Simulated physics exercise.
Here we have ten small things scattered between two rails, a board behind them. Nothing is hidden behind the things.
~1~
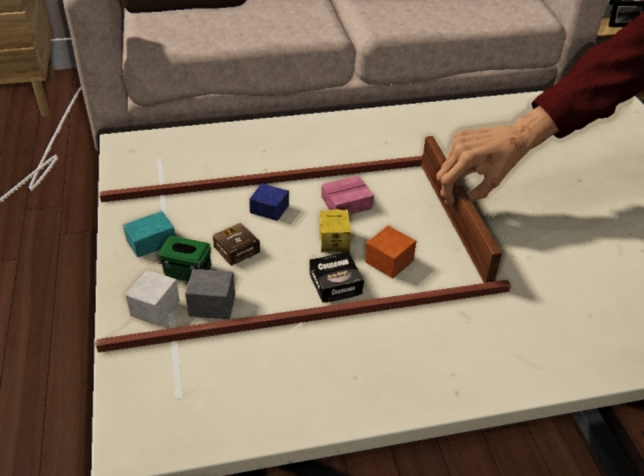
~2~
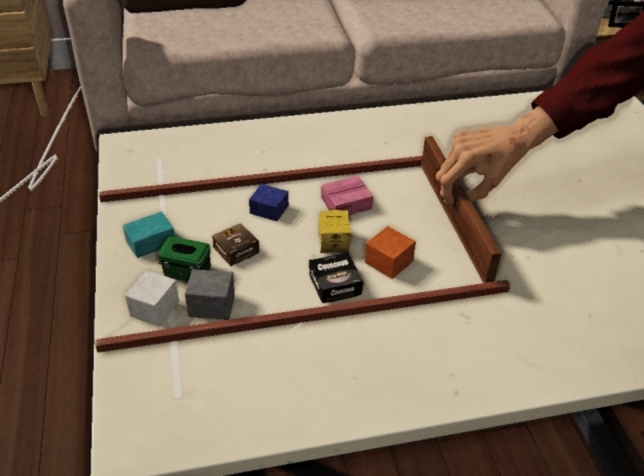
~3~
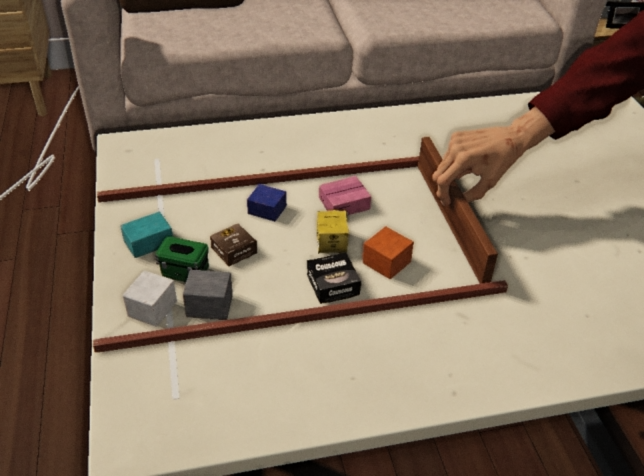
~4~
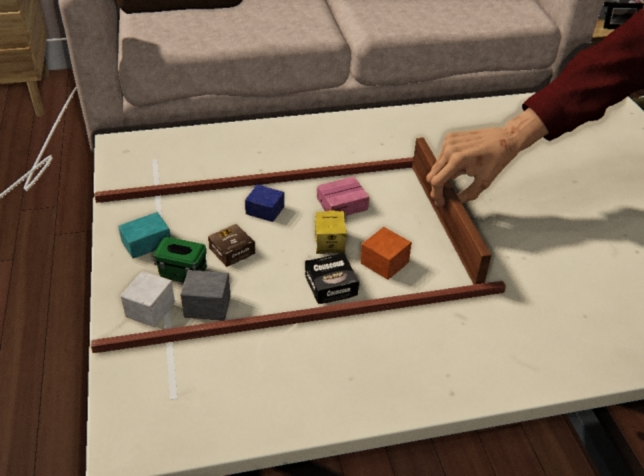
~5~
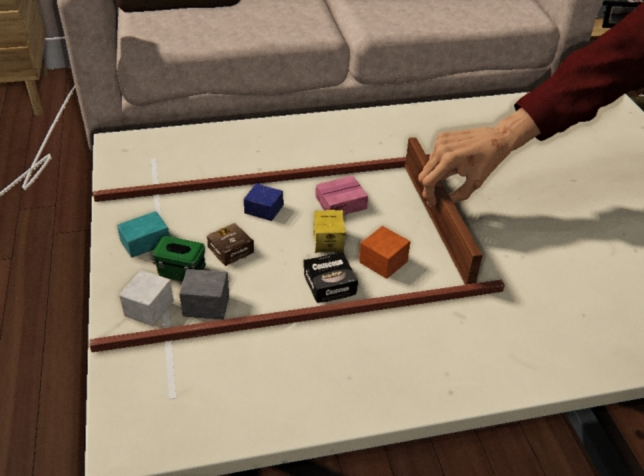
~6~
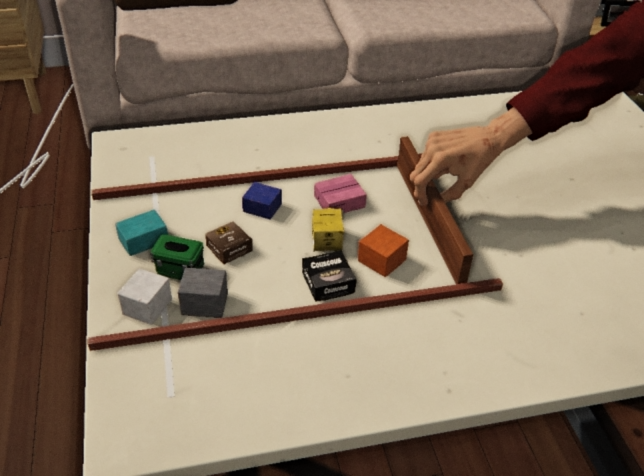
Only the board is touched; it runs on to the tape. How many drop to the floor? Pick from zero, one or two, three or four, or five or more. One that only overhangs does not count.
The number that fall off is one or two.
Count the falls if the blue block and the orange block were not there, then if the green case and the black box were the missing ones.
First 1, then 1.
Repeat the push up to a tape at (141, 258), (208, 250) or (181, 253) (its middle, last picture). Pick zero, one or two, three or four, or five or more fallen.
For each place: 5 or more; none at all; 1 or 2.
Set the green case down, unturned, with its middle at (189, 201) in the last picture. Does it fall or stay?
From there it falls.
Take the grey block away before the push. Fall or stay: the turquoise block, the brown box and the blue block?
The turquoise block drops off; the brown box is kept; the blue block holds on.
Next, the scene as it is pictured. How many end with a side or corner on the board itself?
4 of them.
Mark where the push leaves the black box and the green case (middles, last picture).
The black box stops around (140, 310); the green case around (97, 276).
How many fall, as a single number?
Fallen: 2.
Soon after, none off yet; white block at rest near (146, 297); turquoise block at rest near (142, 232); green case at rest near (179, 258).
After that, none off yet; white block displaced about its own width near (96, 311); turquoise block displaced about its own width near (103, 243); green case displaced about its own width near (138, 266).
In the end, the number that fall off is one or two; gone, turquoise block and white block.
